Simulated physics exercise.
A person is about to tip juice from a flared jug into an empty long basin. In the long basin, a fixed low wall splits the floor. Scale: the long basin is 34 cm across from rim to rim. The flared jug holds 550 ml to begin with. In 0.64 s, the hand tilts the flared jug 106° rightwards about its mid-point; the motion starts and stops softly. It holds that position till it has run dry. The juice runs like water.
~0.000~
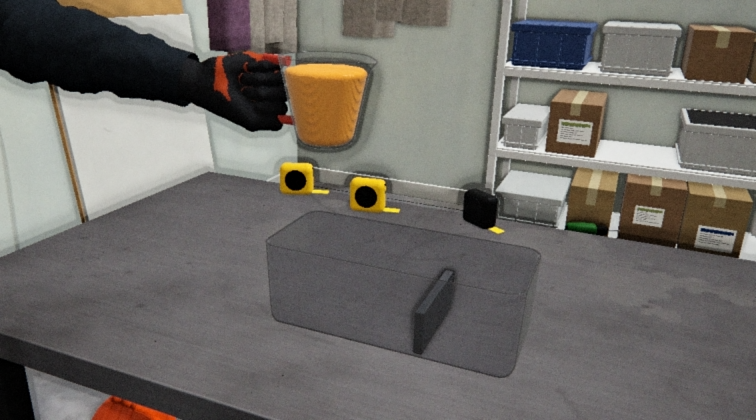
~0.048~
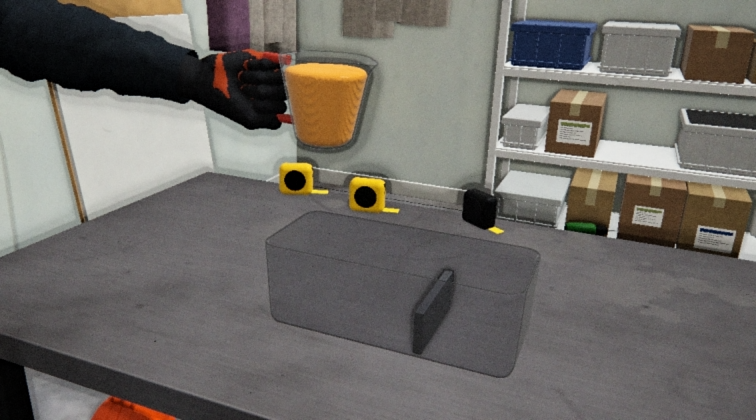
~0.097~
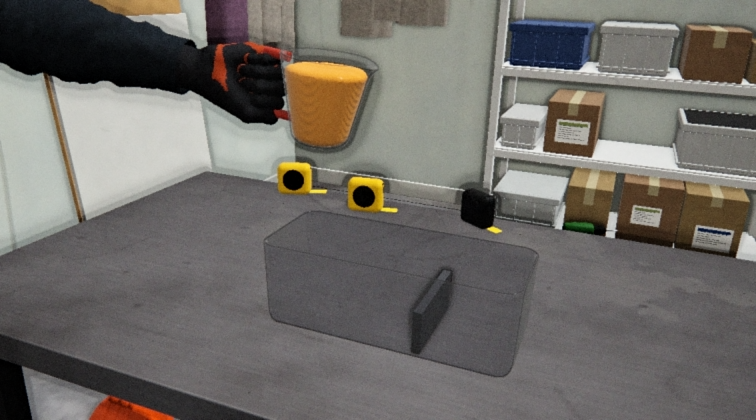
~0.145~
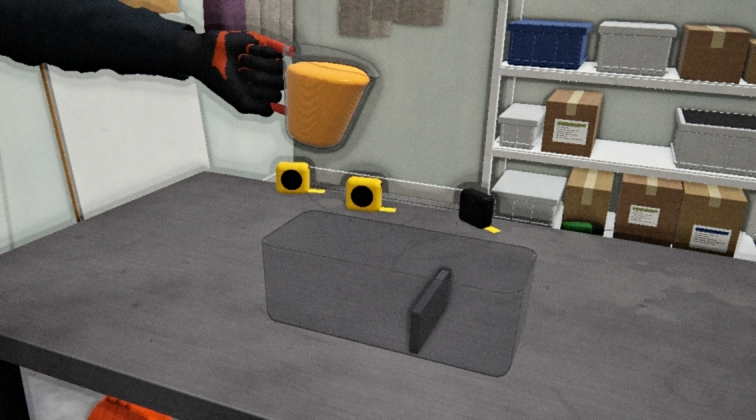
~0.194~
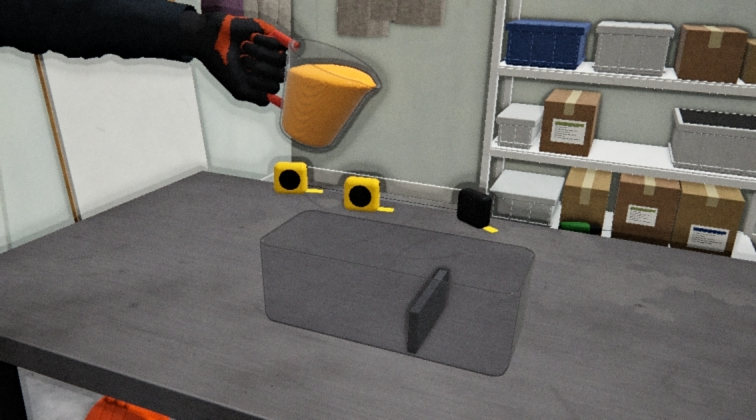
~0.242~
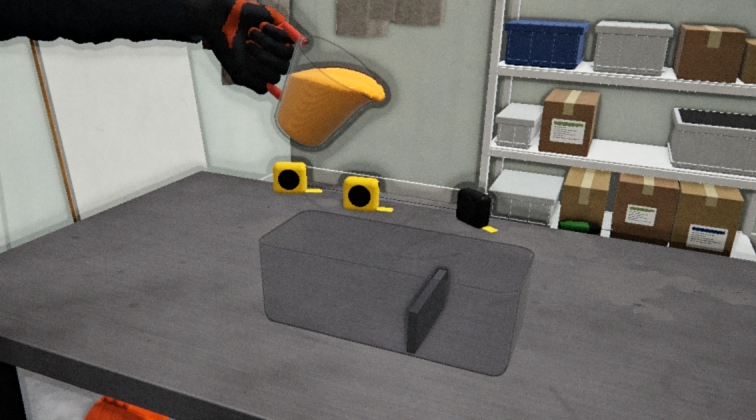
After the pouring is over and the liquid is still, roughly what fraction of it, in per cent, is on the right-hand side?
Roughly 13 out of 100 parts.
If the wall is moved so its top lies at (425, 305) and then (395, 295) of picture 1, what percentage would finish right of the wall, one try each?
30 then 90 %.
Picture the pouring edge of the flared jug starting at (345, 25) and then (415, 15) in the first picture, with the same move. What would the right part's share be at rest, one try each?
Near 5 in a hundred on the first go and near 90 in a hundred on the second.
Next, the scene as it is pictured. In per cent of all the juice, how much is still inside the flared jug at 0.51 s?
Portion remaining: Approx. 42 per cent.
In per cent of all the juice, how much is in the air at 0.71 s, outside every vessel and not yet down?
Close to 16 per cent.
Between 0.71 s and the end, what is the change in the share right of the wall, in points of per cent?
There is a rise of about 3.
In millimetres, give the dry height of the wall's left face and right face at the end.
It's around 44 mm on the left side and around 54 mm on the right side.
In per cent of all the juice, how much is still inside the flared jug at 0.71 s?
5 per cent or so.
Then, 0.51 s in, the tilt is 96° and 42 per cent is still to pour, 13 is left of the wall and 6 right of it.
Then, 0.71 s in, the tilt is 106° and 5 per cent is still to pour, 70 is left of the wall and 10 right of it.
Then, 0.92 s in, the tilt is 106° and 0 per cent is still to pour, 82 is left of the wall and 11 right of it.
Then, 1.14 s in, the tilt is 106° and 0 per cent is still to pour, 83 is left of the wall and 13 right of it.
Finally, 82 per cent lies left of the wall, 13 right of it and 5 outside.
